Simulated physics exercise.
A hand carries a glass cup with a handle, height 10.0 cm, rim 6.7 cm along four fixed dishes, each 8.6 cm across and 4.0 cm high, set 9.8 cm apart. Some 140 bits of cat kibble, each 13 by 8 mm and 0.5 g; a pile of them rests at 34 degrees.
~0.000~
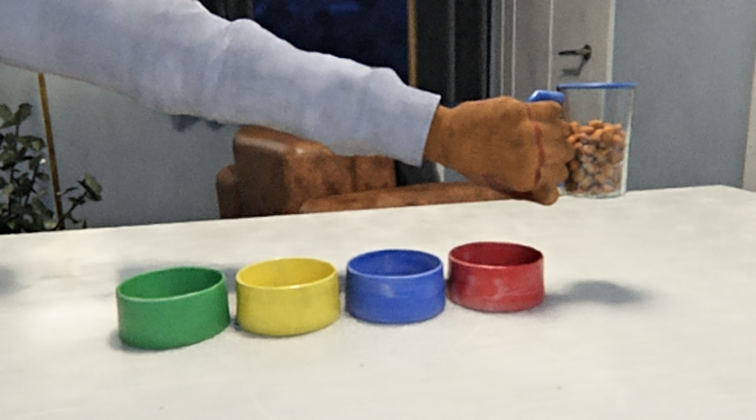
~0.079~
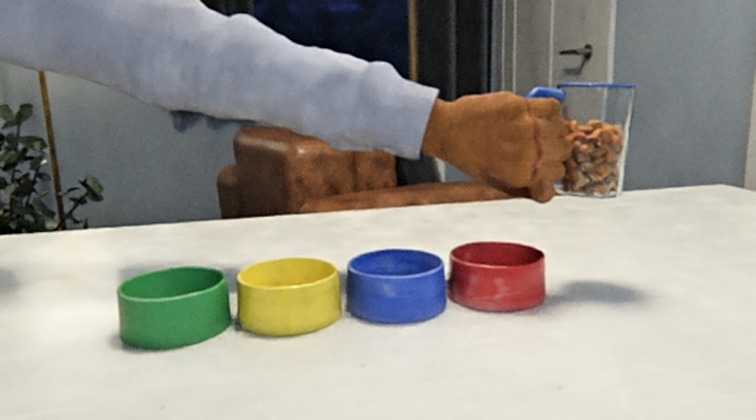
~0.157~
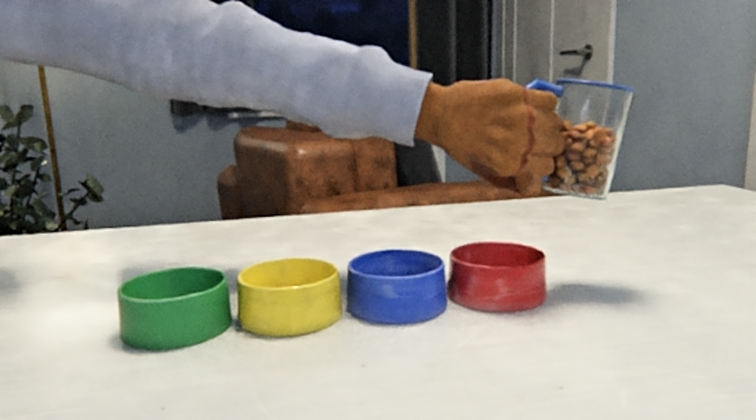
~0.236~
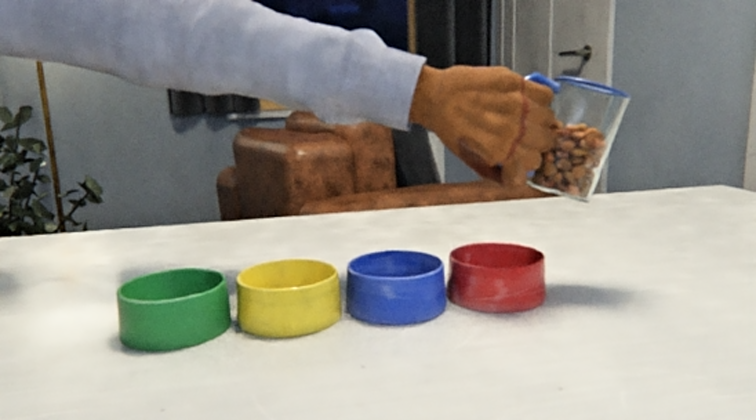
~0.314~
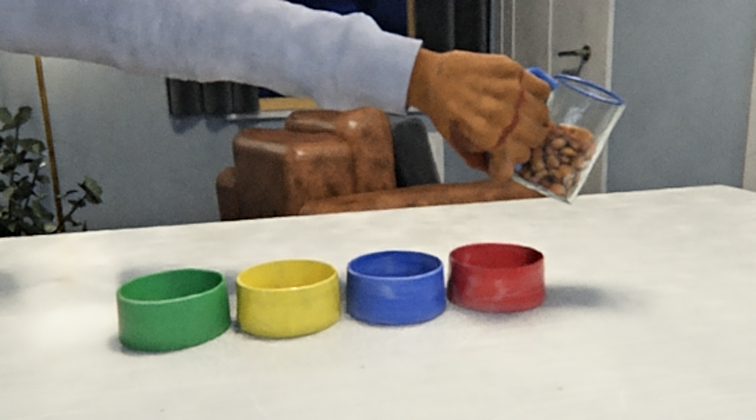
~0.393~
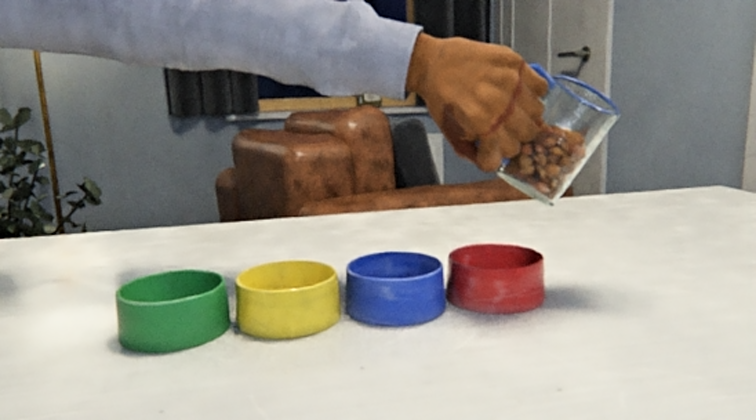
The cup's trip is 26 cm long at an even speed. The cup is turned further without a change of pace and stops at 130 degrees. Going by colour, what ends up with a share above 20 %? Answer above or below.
Red dish: Above; blue dish: Below; green dish: Below; yellow dish: Below; on the counter: Below.
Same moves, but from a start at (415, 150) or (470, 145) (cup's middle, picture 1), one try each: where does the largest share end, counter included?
Most goes to: Yellow; blue.
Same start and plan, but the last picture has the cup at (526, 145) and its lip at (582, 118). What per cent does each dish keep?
Red 0, blue 100, green 0, yellow 0.
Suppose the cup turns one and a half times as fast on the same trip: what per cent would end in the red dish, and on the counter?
Red 50, counter 50.
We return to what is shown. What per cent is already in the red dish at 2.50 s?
Near 100 per cent so far.
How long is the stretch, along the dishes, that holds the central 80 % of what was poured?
About 5 cm.
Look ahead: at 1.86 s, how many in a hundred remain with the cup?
Some 0 per cent of the load.
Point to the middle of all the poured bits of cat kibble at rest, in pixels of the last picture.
Around (494, 274).
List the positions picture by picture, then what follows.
Cup at (593, 140), tilt 0 degrees, lip at (629, 85), moved 0.0 cm; middle of the pieces at (590, 163); red dish at (495, 254); blue dish at (395, 263); yellow dish at (287, 272); green dish at (172, 282), in the first picture.
Cup at (591, 139), tilt 3 degrees, lip at (629, 86), moved 0.3 cm; middle of the pieces at (587, 162), in the second picture.
Cup at (584, 140), tilt 10 degrees, lip at (627, 92), moved 1.1 cm; middle of the pieces at (577, 163), in the third picture.
Cup at (574, 141), tilt 19 degrees, lip at (622, 100), moved 2.0 cm; middle of the pieces at (564, 163), in the fourth picture.
Cup at (564, 142), tilt 27 degrees, lip at (617, 108), moved 2.9 cm; middle of the pieces at (552, 162), in the fifth picture.
Cup at (555, 143), tilt 36 degrees, lip at (611, 118), moved 3.8 cm; middle of the pieces at (540, 161); red dish at (495, 256); blue dish at (394, 265); yellow dish at (287, 275); green dish at (172, 286). Its pace works out near 105 degrees a second; the hand travels 12 cm a second, in the sixth picture.
After 1.27 s, tilt 128 degrees; cup holds 65 %, red 30 %.
Then, at 1.86 s, tilt 130 degrees; cup holds 0 %, red 100 %.
Then, at 2.50 s, tilt 130 degrees; cup holds 0 %, red 100 %.
In the end, at 2.8 s, red 100 %, blue 0 %, green 0 %, yellow 0 %, counter 0 %.
